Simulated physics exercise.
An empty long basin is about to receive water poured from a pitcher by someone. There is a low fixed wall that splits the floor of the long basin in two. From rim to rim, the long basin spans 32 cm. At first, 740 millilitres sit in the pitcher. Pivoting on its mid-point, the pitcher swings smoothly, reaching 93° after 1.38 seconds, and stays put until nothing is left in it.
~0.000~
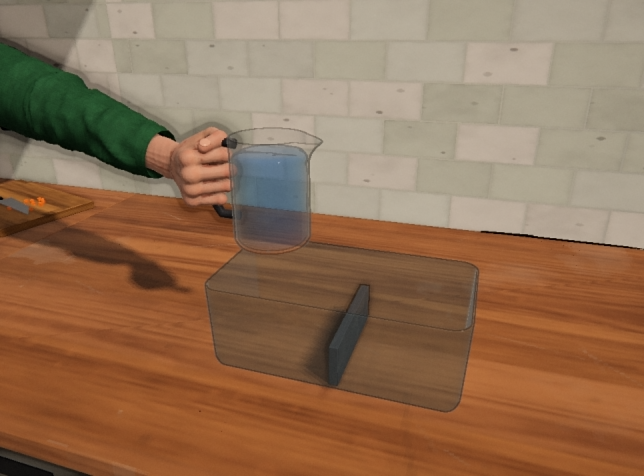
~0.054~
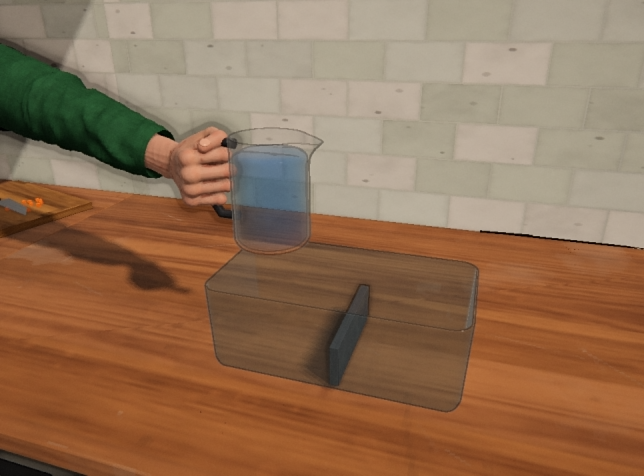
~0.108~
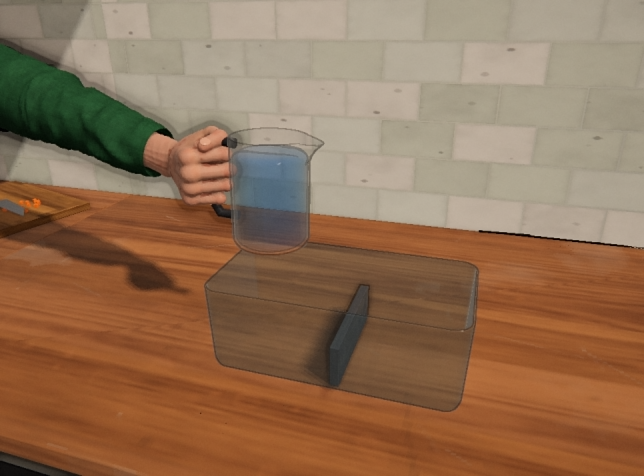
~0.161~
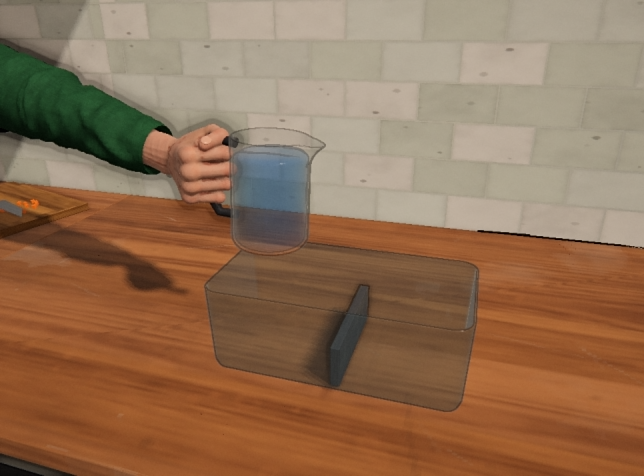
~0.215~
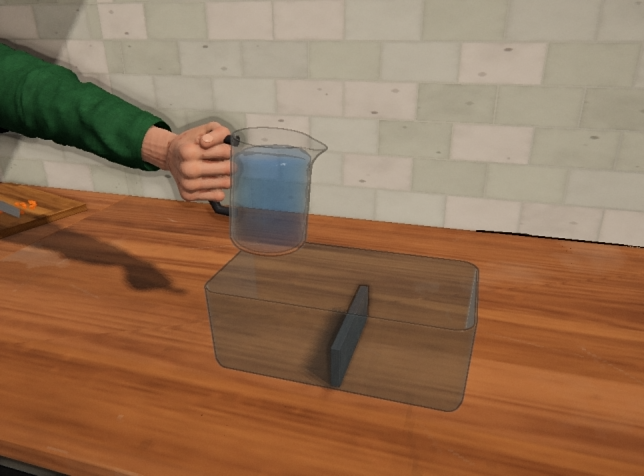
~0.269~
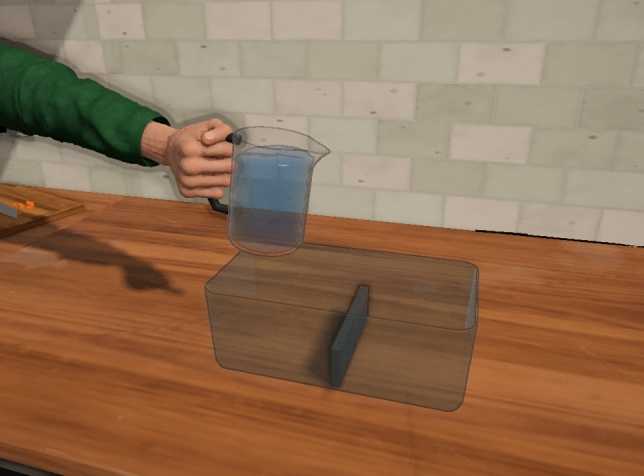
A pitcher of blue liquid, held by a hand in a green sleeve above a clear, empty basin with a dark divider, stayed upright at first, then tilted slightly to the right.
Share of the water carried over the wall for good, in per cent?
Near 90 per cent.
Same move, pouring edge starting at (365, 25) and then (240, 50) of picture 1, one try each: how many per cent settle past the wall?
Result: 75 per cent, then 0 per cent.
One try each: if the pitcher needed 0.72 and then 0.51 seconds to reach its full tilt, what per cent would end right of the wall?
It comes to 90 per cent, and then 90 per cent.
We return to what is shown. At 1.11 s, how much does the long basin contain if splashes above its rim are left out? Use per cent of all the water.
Some 32 percent of the total.
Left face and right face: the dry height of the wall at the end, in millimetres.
Near 54 mm for the left and near 26 mm for the right.
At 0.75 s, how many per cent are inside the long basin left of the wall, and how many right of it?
Lab note: Left near 0 %, right near 2.
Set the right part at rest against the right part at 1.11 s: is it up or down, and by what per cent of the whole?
The amount climbs by around 58.
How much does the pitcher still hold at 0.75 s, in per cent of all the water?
92 %.
After 0.75 s the tilt is 53° and 91 per cent is still to pour, 0 is left of the wall and 2 right of it.
After 1.11 s the tilt is 84° and 55 per cent is still to pour, 0 is left of the wall and 32 right of it.
After 1.48 s the tilt is 93° and 16 per cent is still to pour, 1 is left of the wall and 78 right of it.
After 1.88 s the tilt is 93° and 5 per cent is still to pour, 4 is left of the wall and 90 right of it.
In the end 8 per cent lies left of the wall, 90 right of it and 0 outside.
